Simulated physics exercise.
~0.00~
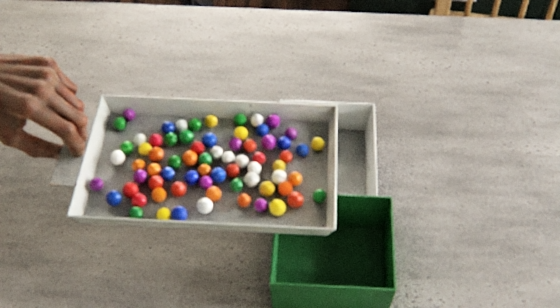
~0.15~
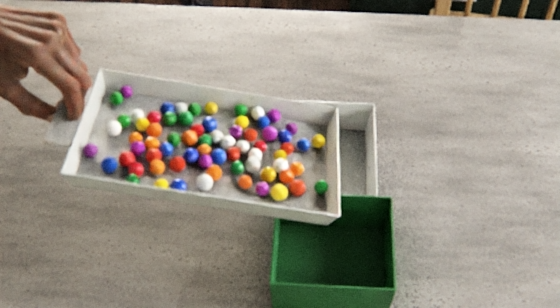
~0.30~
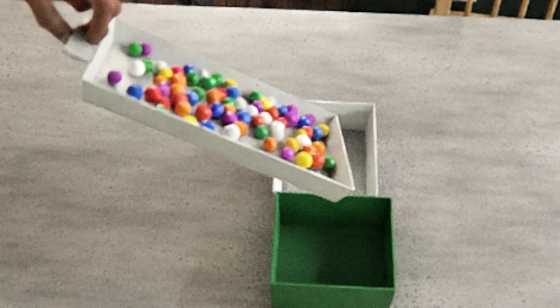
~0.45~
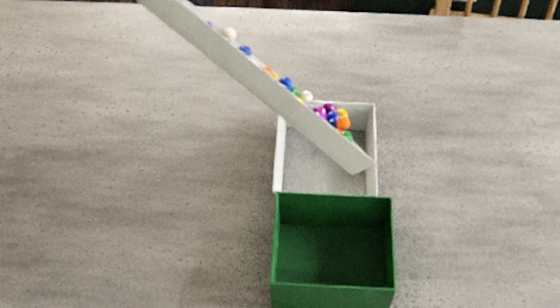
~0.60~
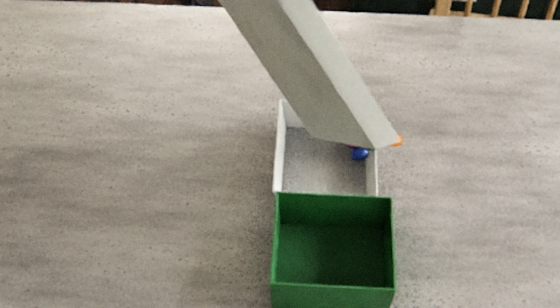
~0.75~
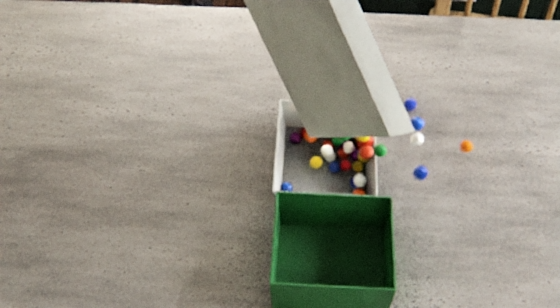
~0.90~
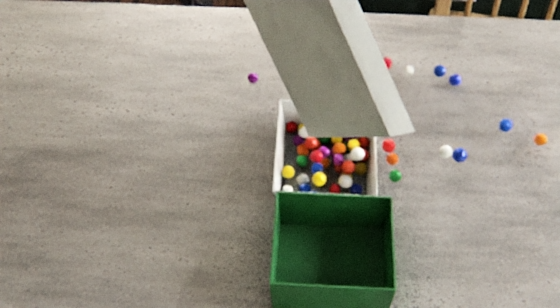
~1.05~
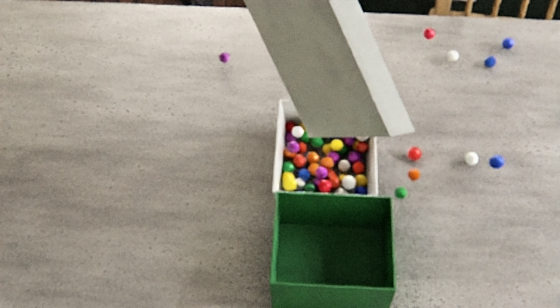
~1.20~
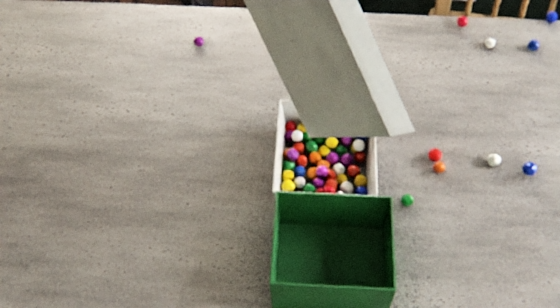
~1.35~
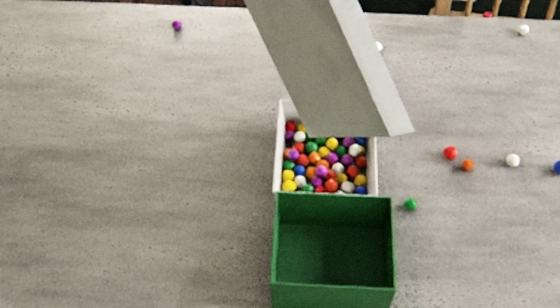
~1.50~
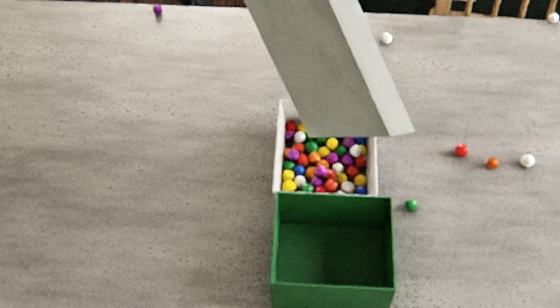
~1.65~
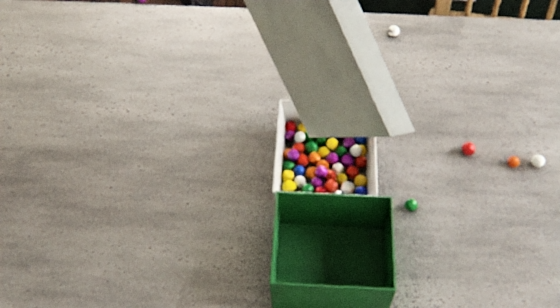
At the start, a hand at the left holds a shallow white tray filled with dozens of small colourful balls above a white box and a green box on a grey table. The hand lifts the left end and the tray tips steeply to the right, sending the balls sliding to its lower end. They pour out, and most land in the white box while several bounce or spill onto the table. The stray balls roll outward, mostly to the right, with a purple one rolling to the upper left. Finally, the tilted tray stays still above the well-filled white box, the green box remains empty, and a few balls lie scattered on the right.
